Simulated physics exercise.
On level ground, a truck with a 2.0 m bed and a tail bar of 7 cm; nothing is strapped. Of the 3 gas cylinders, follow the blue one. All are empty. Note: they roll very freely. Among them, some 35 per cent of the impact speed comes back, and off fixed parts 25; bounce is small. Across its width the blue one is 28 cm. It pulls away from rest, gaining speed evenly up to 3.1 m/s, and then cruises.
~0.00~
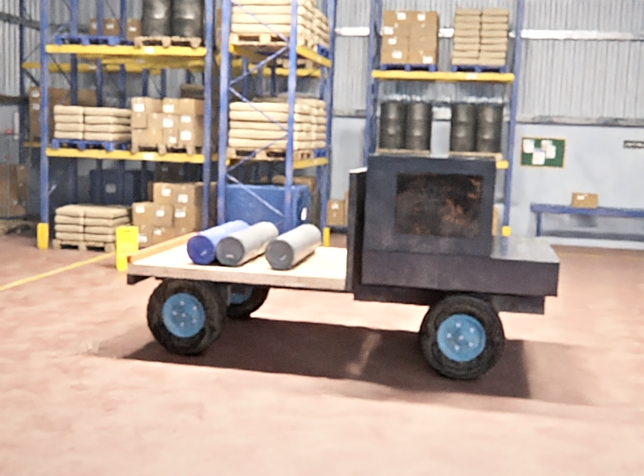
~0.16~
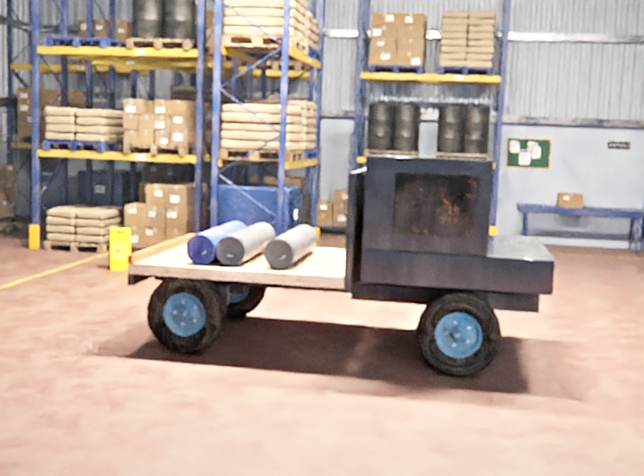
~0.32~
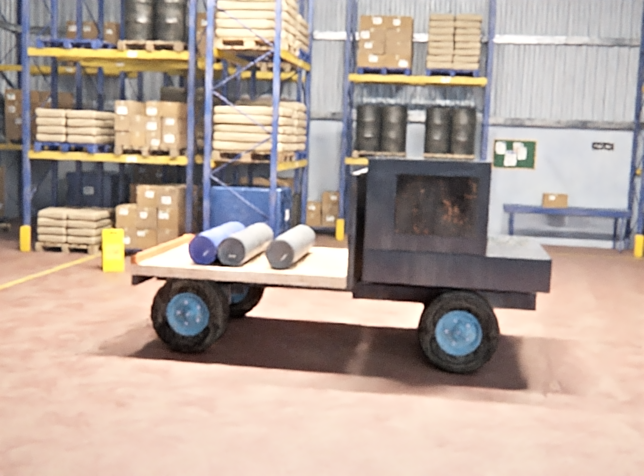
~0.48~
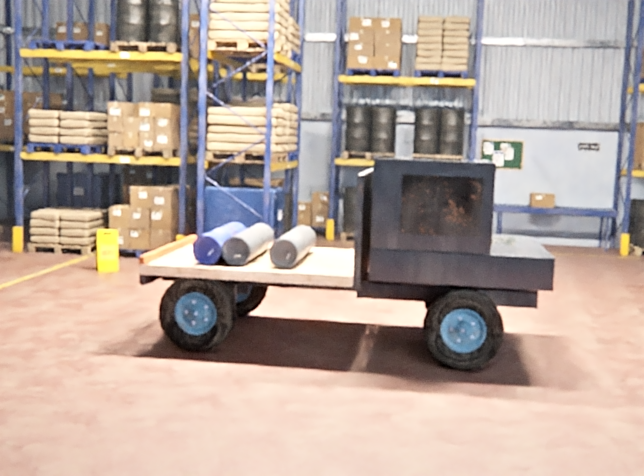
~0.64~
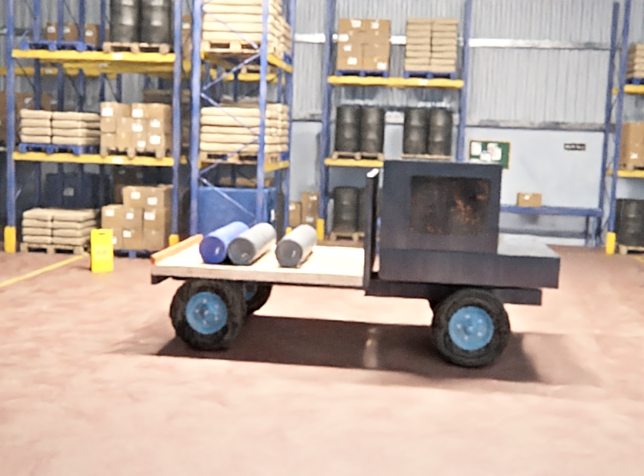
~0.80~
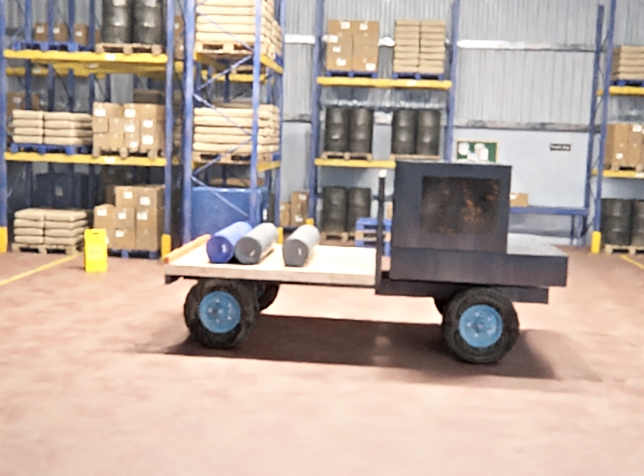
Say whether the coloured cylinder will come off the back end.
Most likely it is kept in.
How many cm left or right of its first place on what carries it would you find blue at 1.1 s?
Blue 30 left.
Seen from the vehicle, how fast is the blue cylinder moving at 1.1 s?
Around 0.6 m/s.
After 1.1 s, blue is on the bed, 30 cm from the bar, rolling towards it; 0 of 3 are off.
After 1.4 s, blue is on the bed, 10 cm from the bar, rolling towards it; 0 of 3 are off.
After 1.7 s, no change for blue; 0 of 3 are off.
At rest (2.1 s), blue is on the bed, 15 cm from the bar; 0 of 3 are off.
